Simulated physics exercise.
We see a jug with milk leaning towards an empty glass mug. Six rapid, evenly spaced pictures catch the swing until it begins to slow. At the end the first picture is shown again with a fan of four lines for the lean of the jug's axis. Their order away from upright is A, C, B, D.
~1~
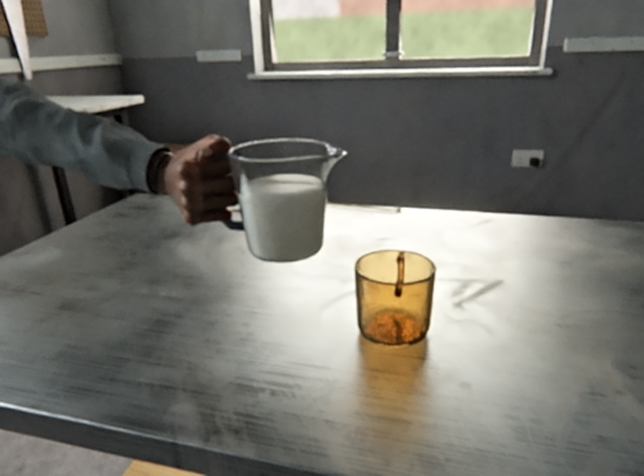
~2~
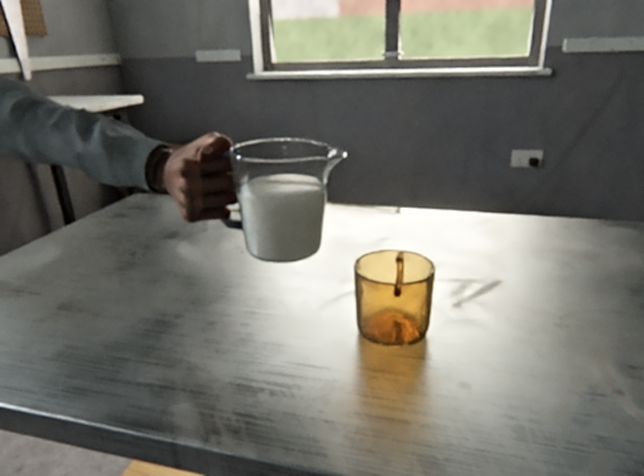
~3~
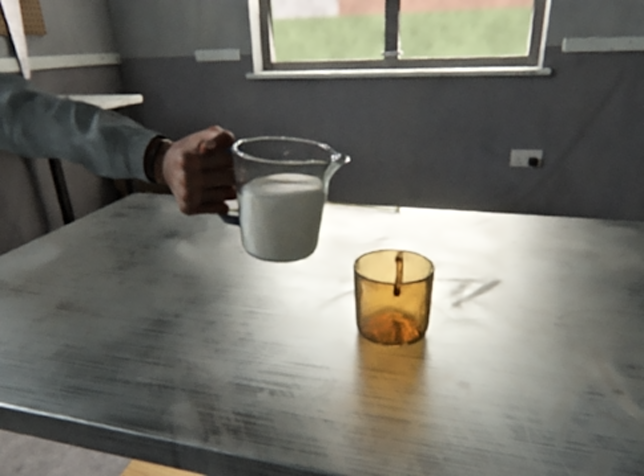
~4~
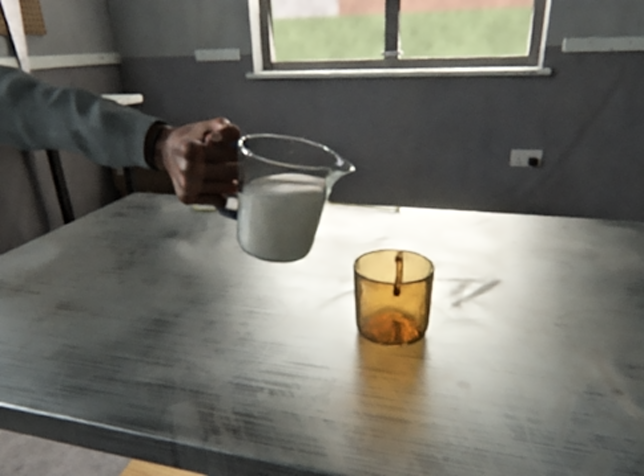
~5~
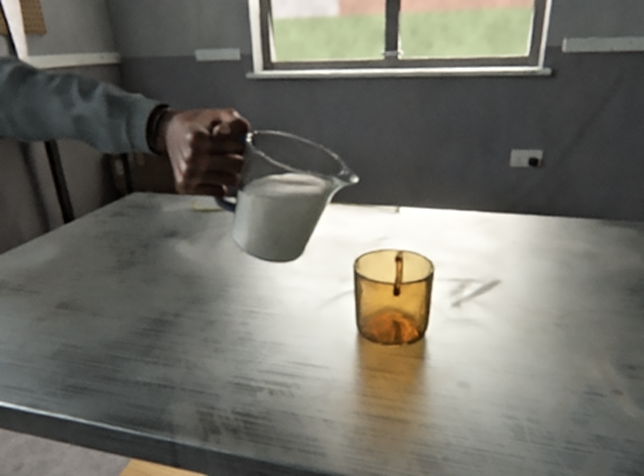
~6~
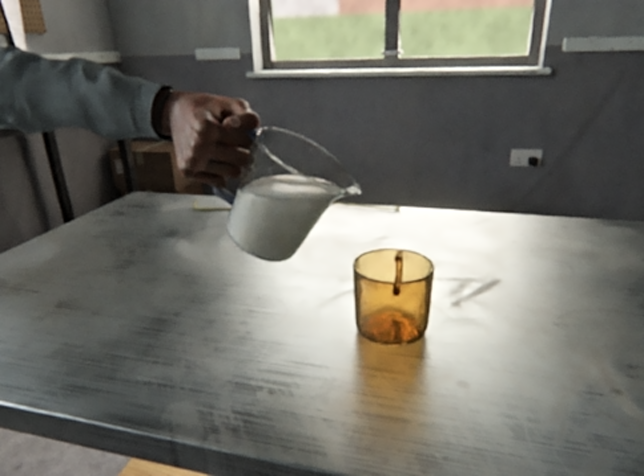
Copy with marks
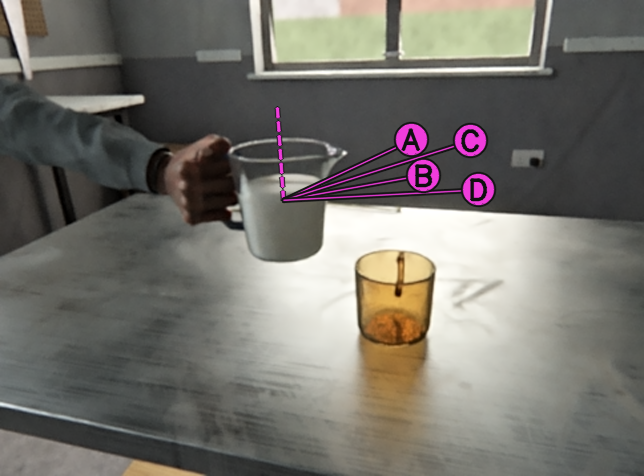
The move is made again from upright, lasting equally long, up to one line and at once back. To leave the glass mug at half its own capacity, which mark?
The best mark is A.
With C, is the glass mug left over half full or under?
Over.
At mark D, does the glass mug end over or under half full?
Over.
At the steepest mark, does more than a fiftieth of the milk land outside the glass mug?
Yes, it does.
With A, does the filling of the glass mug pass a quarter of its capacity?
Yes.
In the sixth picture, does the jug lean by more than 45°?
No, it does not.
On the marked copy, A at (396, 147); B at (406, 178); C at (454, 146); D at (462, 190).
Choosing A, the glass mug ends with about 51 % of what it can hold.
Choosing B, the glass mug ends with about 83 % of what it can hold.
Choosing C, the glass mug ends with about 68 % of what it can hold.
Choosing D, the glass mug ends with about 74 % of what it can hold; 20 % of the milk is spilt.
